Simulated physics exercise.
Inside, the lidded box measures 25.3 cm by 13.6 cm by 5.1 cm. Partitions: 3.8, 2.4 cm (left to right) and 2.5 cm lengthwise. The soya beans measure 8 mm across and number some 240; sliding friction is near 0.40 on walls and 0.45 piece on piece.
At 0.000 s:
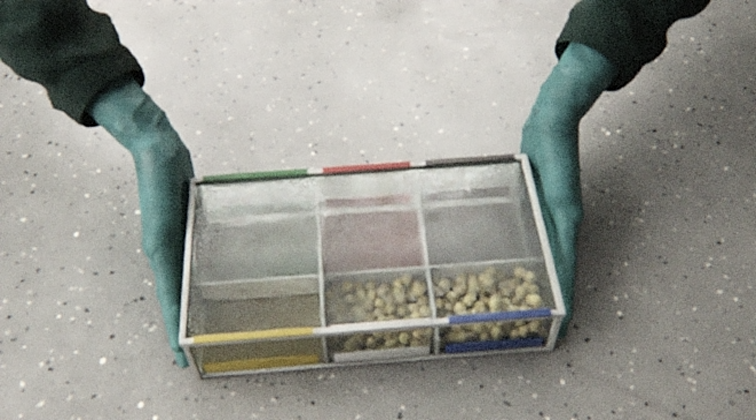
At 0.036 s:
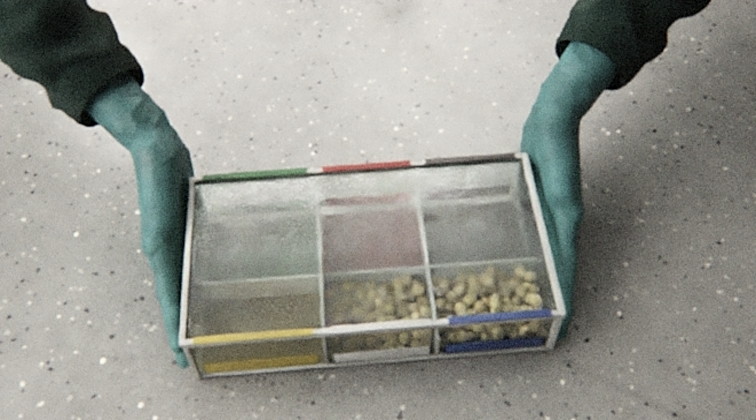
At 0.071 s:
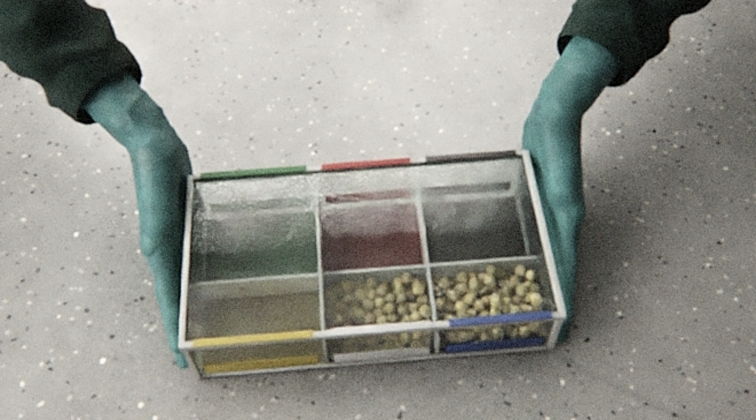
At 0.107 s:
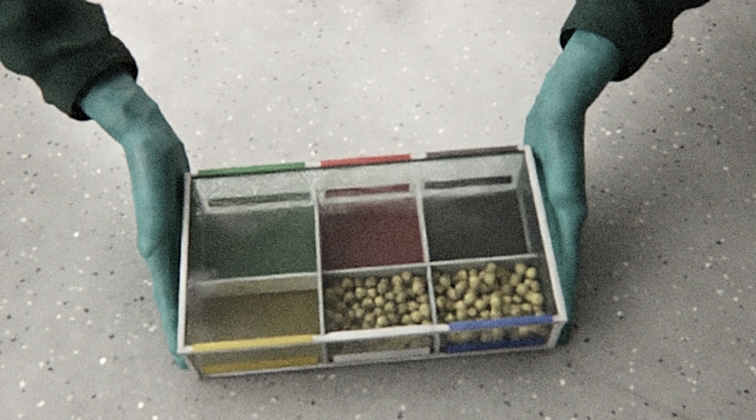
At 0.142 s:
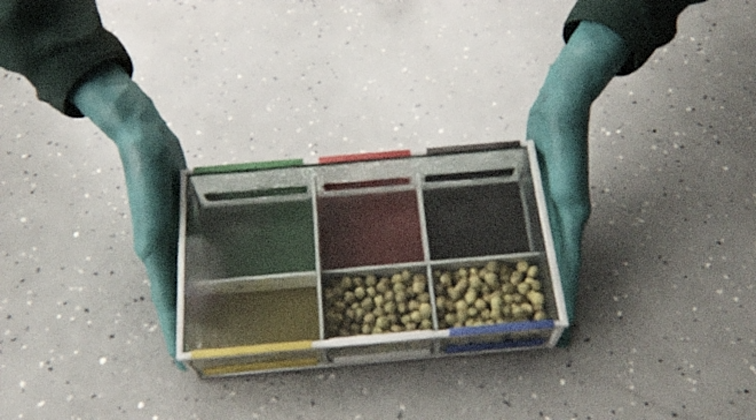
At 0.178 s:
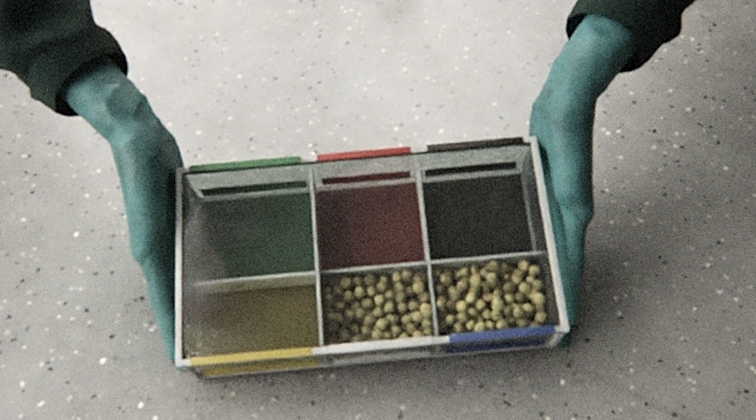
Two gloved hands slightly tilt a clear, divided box with beans in two of its compartments.
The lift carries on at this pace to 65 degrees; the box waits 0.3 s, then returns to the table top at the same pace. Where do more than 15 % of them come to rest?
Red compartment: No; blue compartment: Yes; green compartment: No; yellow compartment: No; white compartment: Yes; black compartment: No.
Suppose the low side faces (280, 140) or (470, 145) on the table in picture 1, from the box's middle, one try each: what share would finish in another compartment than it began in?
About 25 and 25 per cent.
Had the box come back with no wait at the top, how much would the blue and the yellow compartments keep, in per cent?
Blue 55, yellow 0.
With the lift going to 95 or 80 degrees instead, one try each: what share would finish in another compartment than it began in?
Some 5 and 5 per cent.
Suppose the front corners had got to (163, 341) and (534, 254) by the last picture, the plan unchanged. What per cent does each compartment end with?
Red 5, blue 30, green 5, yellow 10, white 55, black 0.
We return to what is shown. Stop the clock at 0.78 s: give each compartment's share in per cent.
Red 0, blue 55, green 0, yellow 0, white 45, black 0.
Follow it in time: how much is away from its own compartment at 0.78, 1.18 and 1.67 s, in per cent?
In turn: 0, 0, 0.
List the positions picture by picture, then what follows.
The first picture shows box tilt 0 degrees, front corners at (186, 340) and (558, 311); blue 55 %, white 45 %.
The second picture shows box tilt 1 degrees, front corners at (186, 341) and (558, 312).
The third picture shows box tilt 3 degrees, front corners at (185, 344) and (559, 313).
The fourth picture shows box tilt 6 degrees, front corners at (184, 348) and (560, 317), lowest corner left front.
The fifth picture shows box tilt 11 degrees, front corners at (183, 354) and (561, 321), lowest corner left front.
The sixth picture shows box tilt 16 degrees, front corners at (182, 361) and (562, 327), lowest corner left front; blue 55 %, white 45 %. The box's pace is about 135 degrees a second.
After 0.78 s, tilt 65 degrees; blue 55 %, white 45 %.
After 1.18 s, tilt 37 degrees; blue 55 %, white 45 %.
After 1.67 s, tilt 0 degrees; blue 55 %, white 45 %.
In the end, at 2.0 s, red 0 %, blue 55 %, green 0 %, yellow 0 %, white 45 %, black 0 %.
